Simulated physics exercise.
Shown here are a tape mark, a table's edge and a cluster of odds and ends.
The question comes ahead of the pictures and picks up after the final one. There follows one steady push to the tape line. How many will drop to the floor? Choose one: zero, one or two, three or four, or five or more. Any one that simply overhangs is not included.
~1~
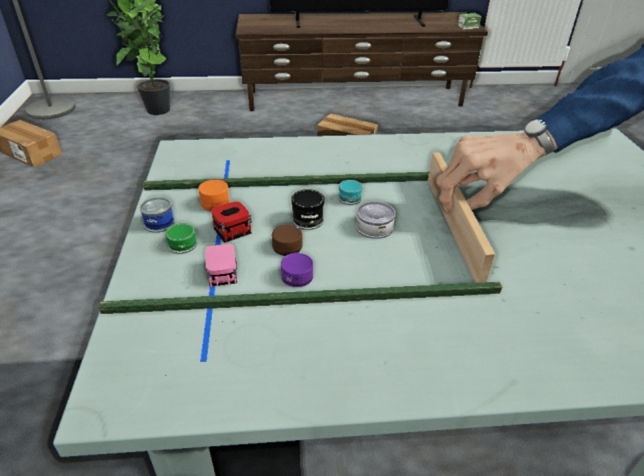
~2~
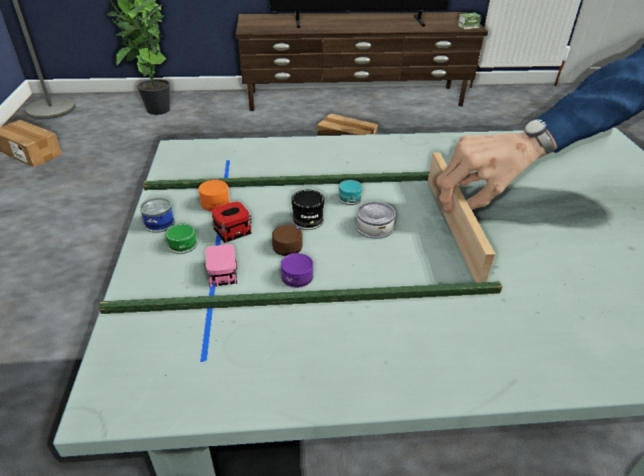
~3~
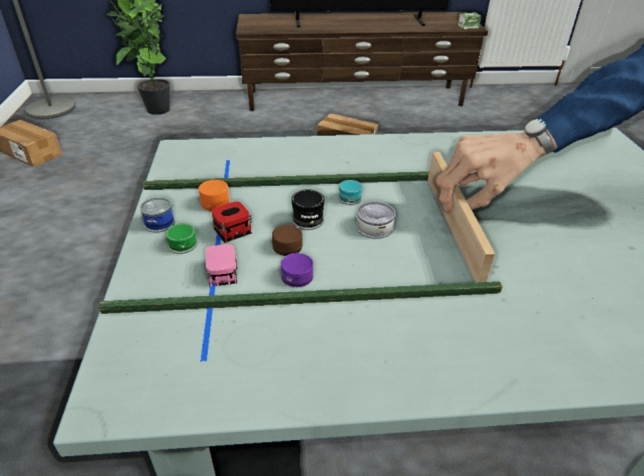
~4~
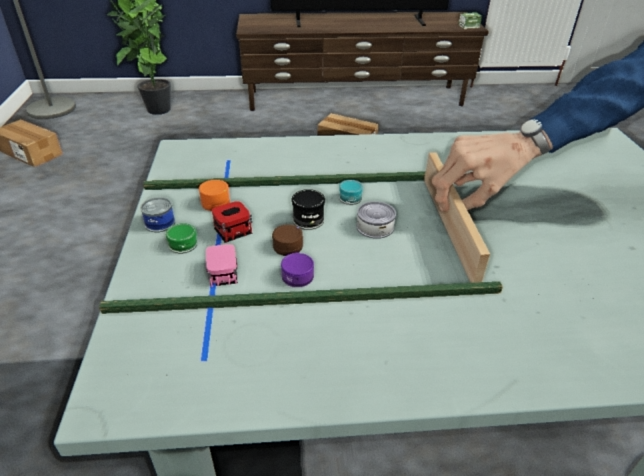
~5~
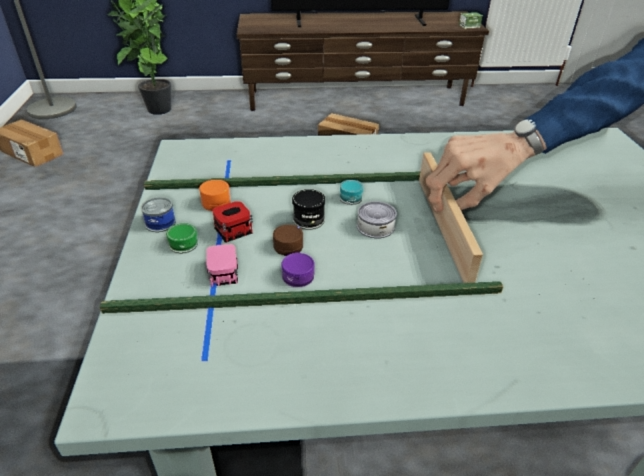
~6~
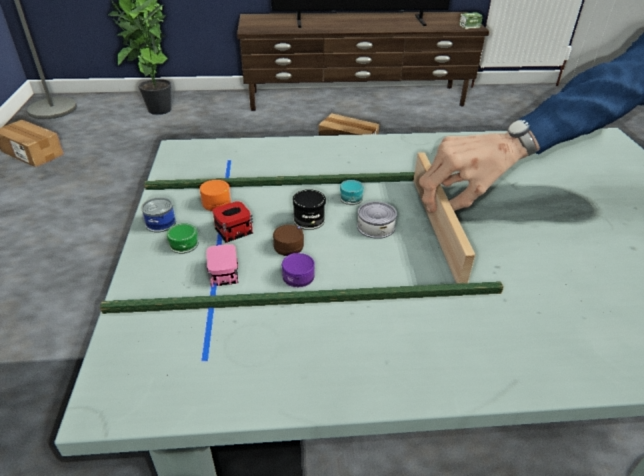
Zero.
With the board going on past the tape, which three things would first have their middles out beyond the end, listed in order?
First the green tin, next the blue pot, then the red case.
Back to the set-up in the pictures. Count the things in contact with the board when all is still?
So the total is 4.
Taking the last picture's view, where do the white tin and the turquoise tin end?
Middles: Around (200, 227) and around (212, 198).
Soon after, none off yet; blue pot at rest near (159, 215); green tin at rest near (183, 238); orange lid at rest near (215, 195).
Then, none off yet; blue pot at rest near (159, 215); green tin moving near (176, 240); orange lid moving near (207, 194).
At rest, the number that fall off is zero.
